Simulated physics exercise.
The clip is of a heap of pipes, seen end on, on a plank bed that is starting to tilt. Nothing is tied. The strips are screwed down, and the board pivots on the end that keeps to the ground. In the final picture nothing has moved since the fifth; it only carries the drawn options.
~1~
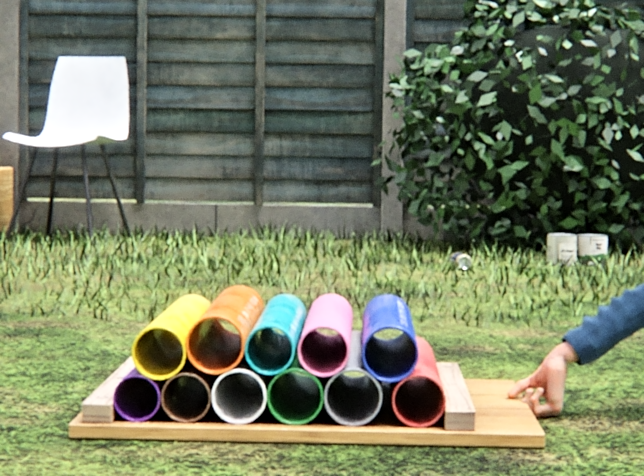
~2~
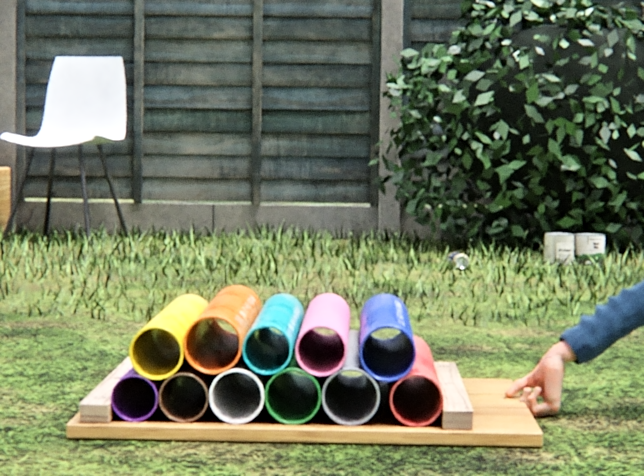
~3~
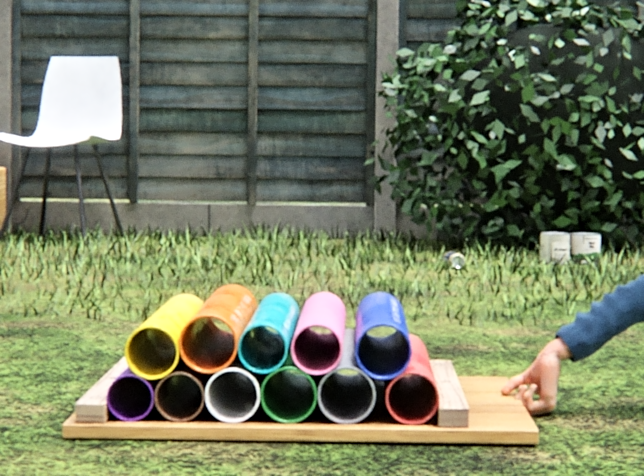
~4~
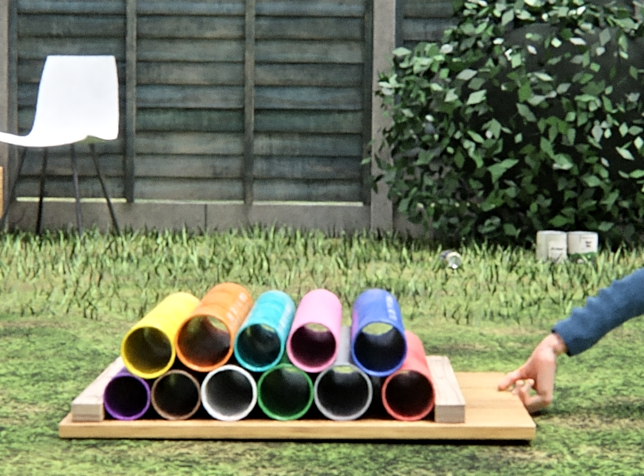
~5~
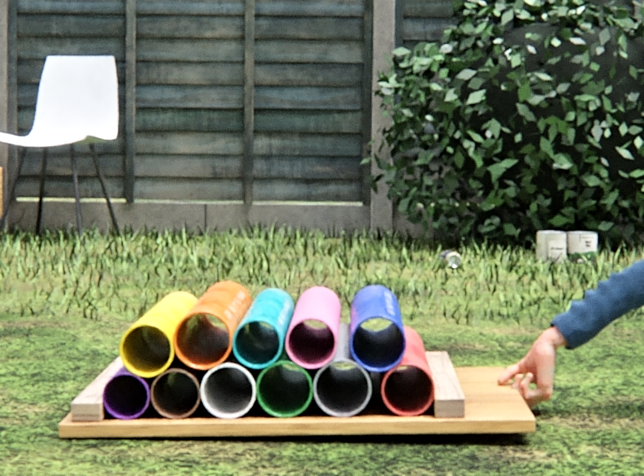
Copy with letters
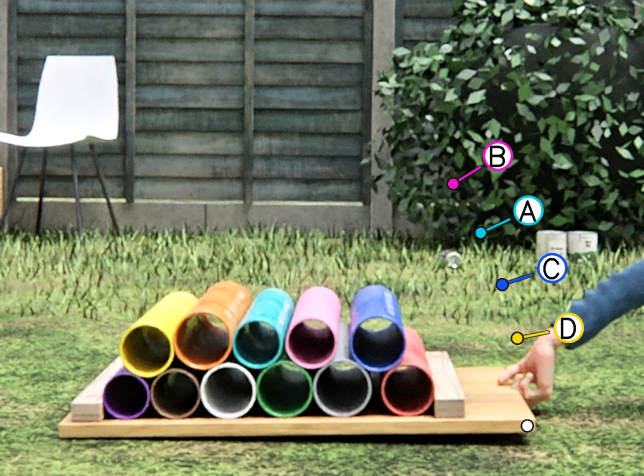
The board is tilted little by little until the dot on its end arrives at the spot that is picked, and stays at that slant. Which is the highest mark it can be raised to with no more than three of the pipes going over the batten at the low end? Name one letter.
Stop at A.
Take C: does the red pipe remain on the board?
Yes.
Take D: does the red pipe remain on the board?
Yes.
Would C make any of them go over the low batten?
At C: Yes.
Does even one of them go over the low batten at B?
Yes, at B.
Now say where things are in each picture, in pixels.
Grey pipe (353, 398); red pipe (419, 401); blue pipe (390, 354), in the first picture.
Blue pipe (388, 354); yellow pipe (157, 353), in the second picture.
Board (305, 396); grey pipe (346, 396); red pipe (413, 399); brown pipe (180, 398), in the third picture.
Board (302, 393); white pipe (229, 394); brown pipe (176, 396), in the fourth picture.
Board (302, 390); brown pipe (176, 394), in the fifth picture.
On the copy, A at (481, 233); B at (453, 184); C at (502, 285); D at (517, 339); the white dot at (528, 426).
On A. First, board at 16°.
Then, board at 26°.
Finally, board at 26°, two over the low batten (yellow, orange).
By contrast, B five over the low batten; C one over the low batten (yellow); D none over the low batten.
